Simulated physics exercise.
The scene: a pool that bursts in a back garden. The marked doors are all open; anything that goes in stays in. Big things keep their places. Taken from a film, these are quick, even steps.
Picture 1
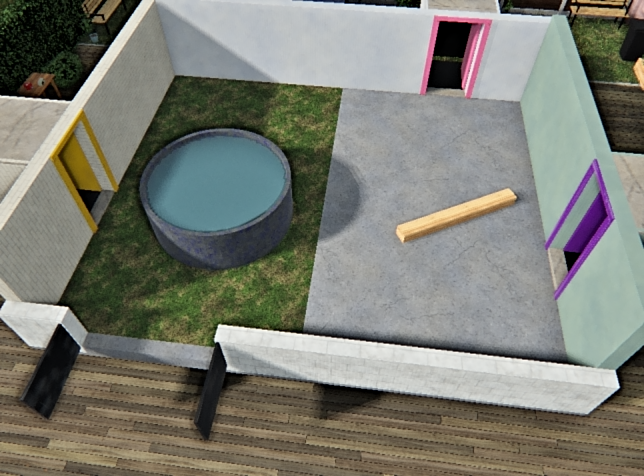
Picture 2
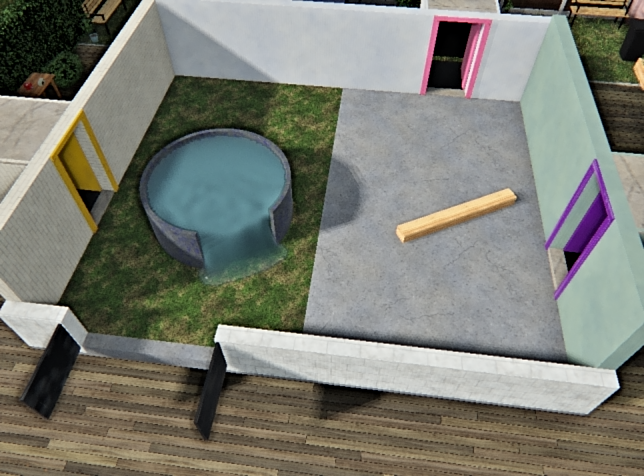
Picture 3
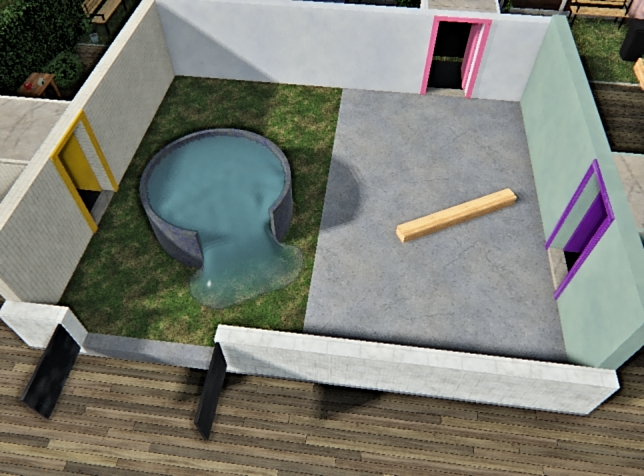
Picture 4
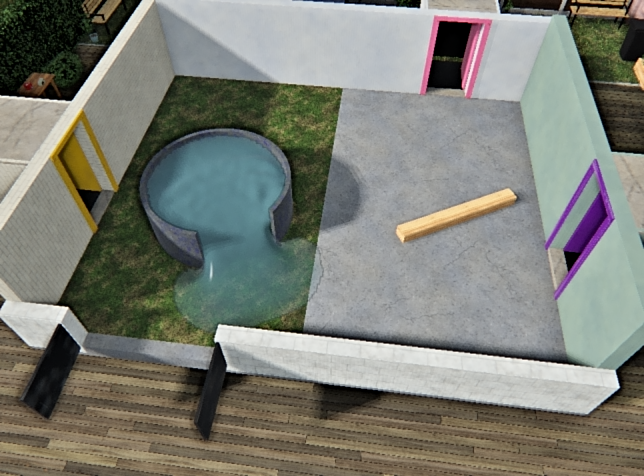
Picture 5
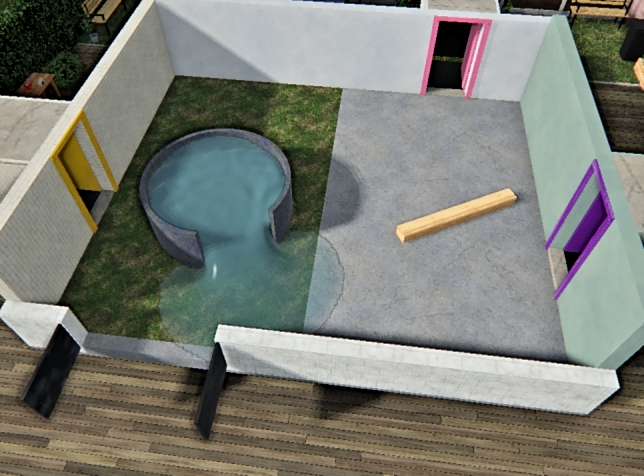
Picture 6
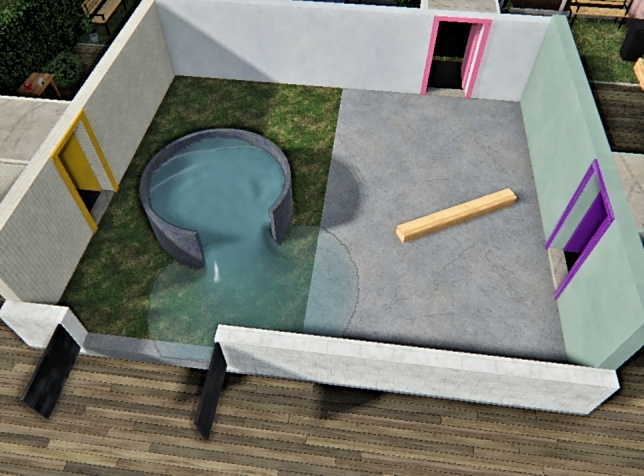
A round pool opens at its front and water spreads across the grass and paving.
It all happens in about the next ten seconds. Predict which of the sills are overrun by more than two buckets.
I predict the pink door will overshoot two buckets; I predict the yellow door will remain at two buckets or below; I predict the purple door will overshoot two buckets.
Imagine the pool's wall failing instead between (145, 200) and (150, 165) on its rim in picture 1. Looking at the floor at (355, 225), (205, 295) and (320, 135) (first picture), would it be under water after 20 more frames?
Point by point: Unwetted; soaked; unwetted.
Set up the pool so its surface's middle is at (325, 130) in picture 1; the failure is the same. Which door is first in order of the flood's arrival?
I'd go with the purple door.
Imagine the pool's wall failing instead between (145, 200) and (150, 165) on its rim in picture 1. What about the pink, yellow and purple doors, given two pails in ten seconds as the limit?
Going door by door, the pink door remains below, the yellow door rises above and the purple door remains below.
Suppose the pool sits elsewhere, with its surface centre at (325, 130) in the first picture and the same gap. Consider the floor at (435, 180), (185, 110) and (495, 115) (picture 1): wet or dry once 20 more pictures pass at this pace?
One after the other: Covered, not flooded, covered.
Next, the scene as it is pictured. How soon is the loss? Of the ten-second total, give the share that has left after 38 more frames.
About 75 per cent.
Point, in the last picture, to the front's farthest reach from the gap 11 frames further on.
The farthest point of the front sits at (569, 388).
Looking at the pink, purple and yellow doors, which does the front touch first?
Going by the pictures, it would be the purple door.
A moment on, water covers 20 % of the floor; the pink door not reached, the yellow door not reached, the purple door not reached.
Next, water covers 25 % of the floor; the pink door not reached, the yellow door not reached, the purple door not reached.
Then, water covers 35 % of the floor; the pink door not reached, the yellow door not reached, the purple door over two buckets in.
Later, water covers 50 % of the floor; the pink door under two buckets in, the yellow door not reached, the purple door far over two buckets in.
In the end, water covers 70 % of the floor; the pink door over two buckets in, the yellow door not reached, the purple door far over two buckets in.
